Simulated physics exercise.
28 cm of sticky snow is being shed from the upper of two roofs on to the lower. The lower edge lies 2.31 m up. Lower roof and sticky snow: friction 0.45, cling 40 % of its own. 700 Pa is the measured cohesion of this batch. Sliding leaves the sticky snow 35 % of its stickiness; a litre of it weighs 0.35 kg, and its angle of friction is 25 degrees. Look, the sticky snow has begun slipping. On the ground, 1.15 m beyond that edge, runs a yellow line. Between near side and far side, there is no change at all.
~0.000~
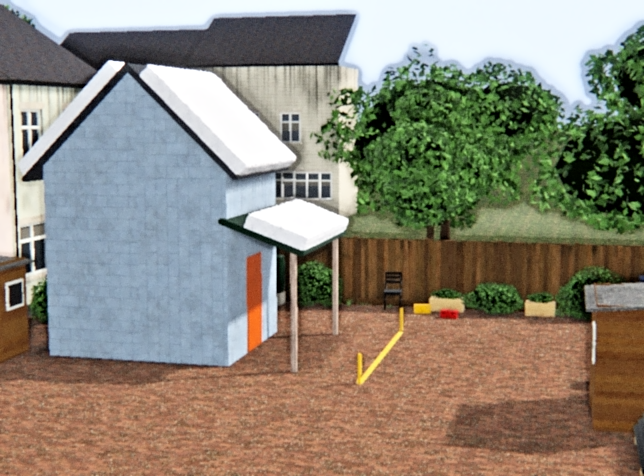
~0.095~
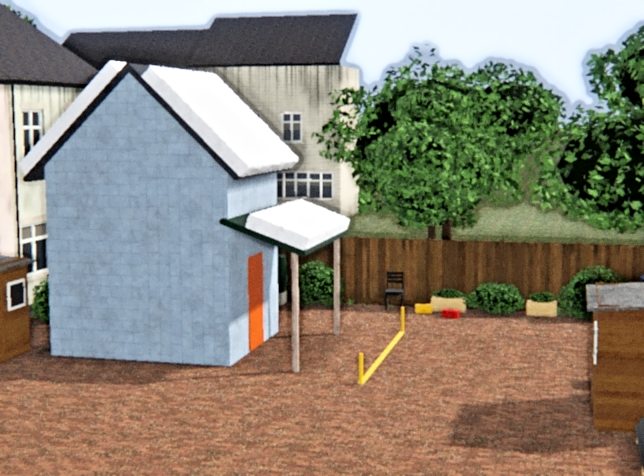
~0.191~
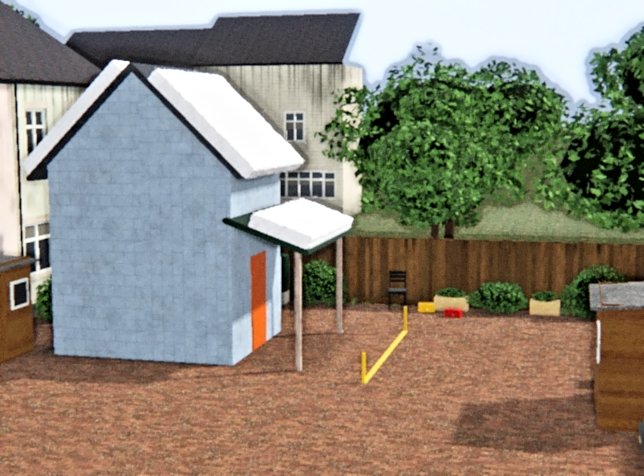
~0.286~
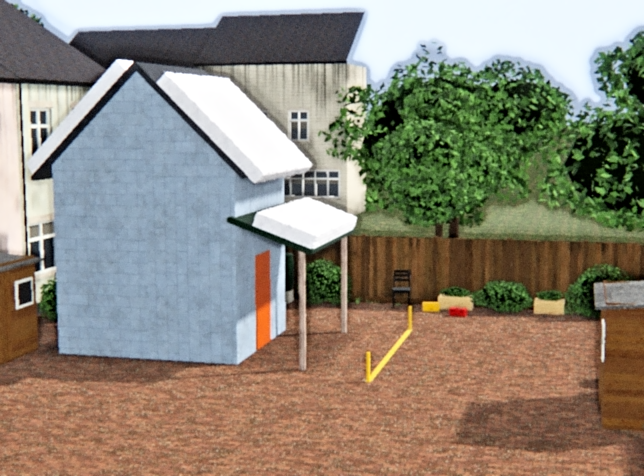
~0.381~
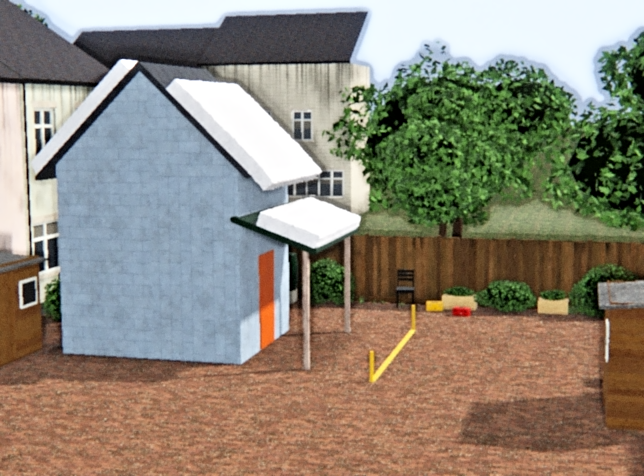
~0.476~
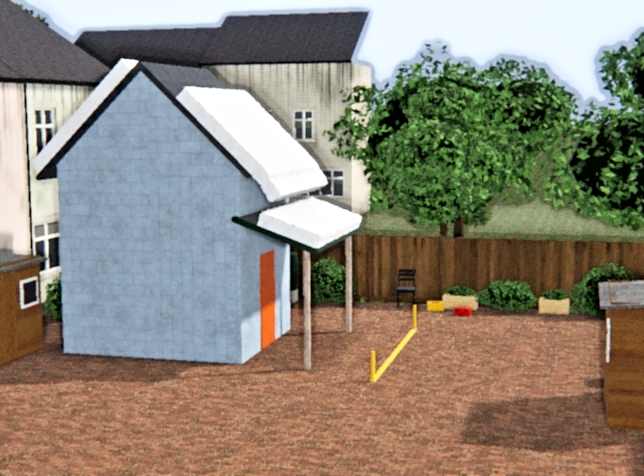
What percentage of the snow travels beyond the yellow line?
About 65 %.
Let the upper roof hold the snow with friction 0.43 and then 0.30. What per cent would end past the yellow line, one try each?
One try each gives 50 % and then 60 %.
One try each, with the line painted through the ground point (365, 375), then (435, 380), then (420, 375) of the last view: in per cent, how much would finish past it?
About 70 %, 35 %, 45 %.
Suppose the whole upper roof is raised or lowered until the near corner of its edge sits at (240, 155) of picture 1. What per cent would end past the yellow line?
It would then be around 65 percent.
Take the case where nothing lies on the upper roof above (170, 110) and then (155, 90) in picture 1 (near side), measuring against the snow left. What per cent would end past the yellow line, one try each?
First try 50 per cent, second try 60 per cent.
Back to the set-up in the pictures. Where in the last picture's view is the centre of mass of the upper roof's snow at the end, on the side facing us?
Somewhere near (436, 364).
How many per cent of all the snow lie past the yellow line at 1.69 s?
Roughly 55 per cent.
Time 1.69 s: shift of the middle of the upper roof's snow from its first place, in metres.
About 5.4 m.
After 1.03 s, none is below the lower edge and 0 % is past the line.
After 1.69 s, 76 % is below the lower edge and 56 % is past the line.
After 2.34 s, 82 % is below the lower edge and 65 % is past the line.
After 3.00 s, 82 % is below the lower edge and 65 % is past the line.
After 3.10 s, 82 % is below the lower edge and 65 % is past the line.
